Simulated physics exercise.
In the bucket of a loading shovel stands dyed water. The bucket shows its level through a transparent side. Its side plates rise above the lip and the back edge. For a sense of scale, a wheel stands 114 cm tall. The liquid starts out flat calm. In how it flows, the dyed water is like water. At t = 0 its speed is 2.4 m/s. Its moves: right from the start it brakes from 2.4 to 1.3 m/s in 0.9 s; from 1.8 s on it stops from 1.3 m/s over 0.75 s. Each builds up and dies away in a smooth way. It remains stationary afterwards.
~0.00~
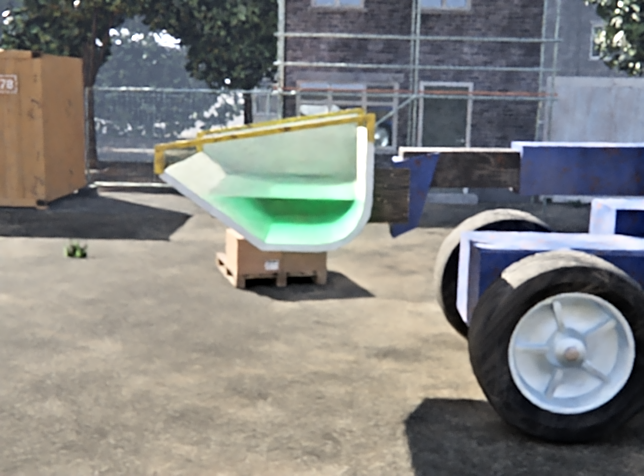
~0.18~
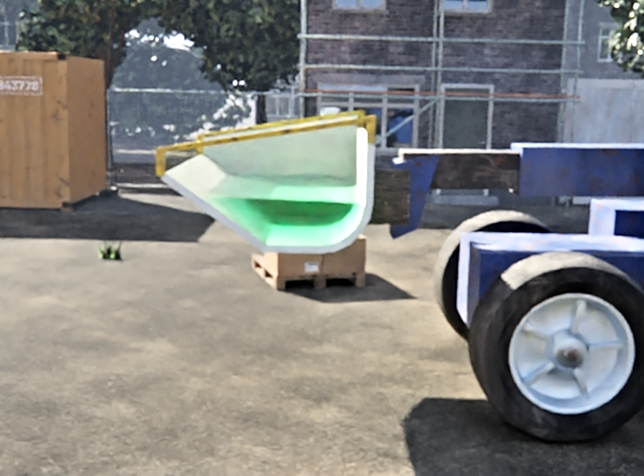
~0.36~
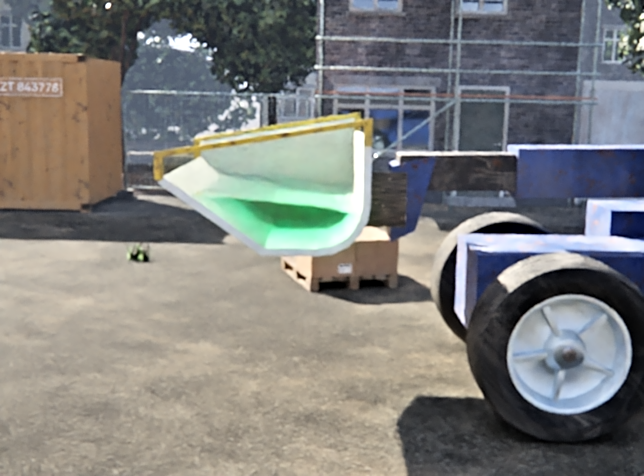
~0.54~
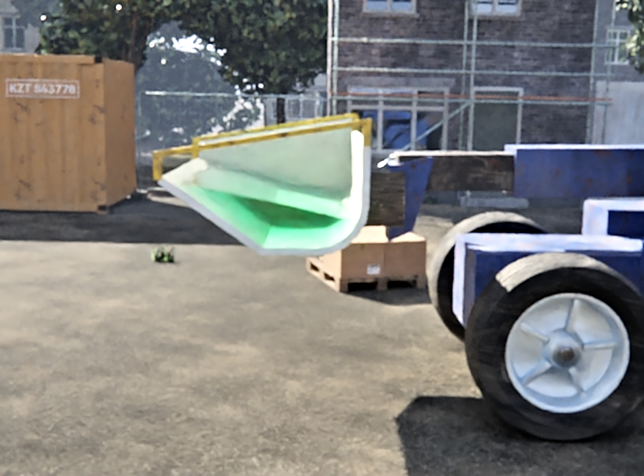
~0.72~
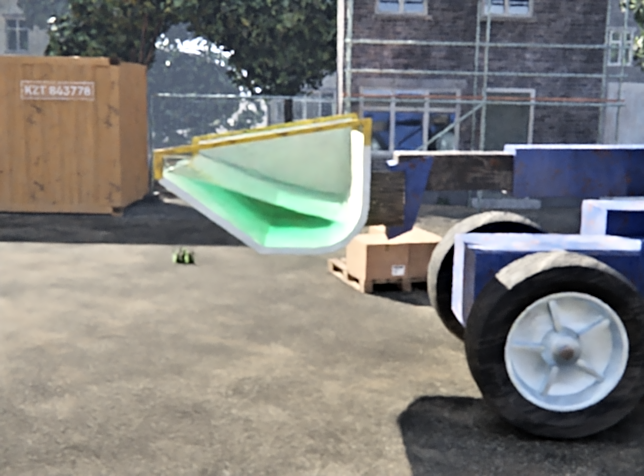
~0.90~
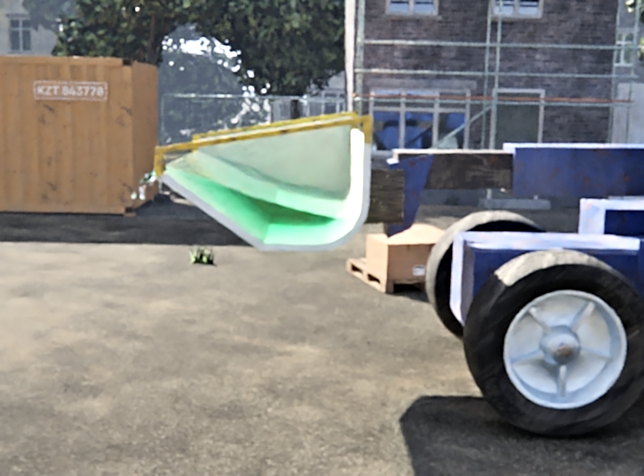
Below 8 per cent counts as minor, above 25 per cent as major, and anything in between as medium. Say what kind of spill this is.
It is a major one.
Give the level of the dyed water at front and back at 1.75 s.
Front: 22 cm; back: 36 cm.
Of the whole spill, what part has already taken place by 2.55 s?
Close to 60 in a hundred.
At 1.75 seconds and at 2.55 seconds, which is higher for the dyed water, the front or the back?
Towards the aft, and after that towards the fore.
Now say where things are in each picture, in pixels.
Level at the front (268, 198); level at the back (352, 200); the lip is at (164, 170); the front is on the left, in the first picture.
Level at the front (269, 200); level at the back (352, 203), in the second picture.
Level at the front (267, 202); level at the back (350, 211), in the third picture.
Level at the front (266, 201); level at the back (348, 219), in the fourth picture.
Level at the front (266, 202); level at the back (349, 222), in the fifth picture.
Level at the front (266, 201); level at the back (348, 219); the lip is at (164, 172); dyed water is coming out, 2 per cent so far, in the sixth picture.
By 1.75 s the surface stands 23 cm on the front, 36 cm on the back; the loss stands at 3 per cent, over the front.
By 2.55 s the surface stands 22 cm on the front, 0 cm on the back; the loss stands at 21 per cent, over the front.
By 3.35 s the surface stands 0 cm on the front, 43 cm on the back; the loss stands at 27 per cent, over the front.
By 5.43 s the loss stands at 36 per cent, over the front, 120 of 331 litres.
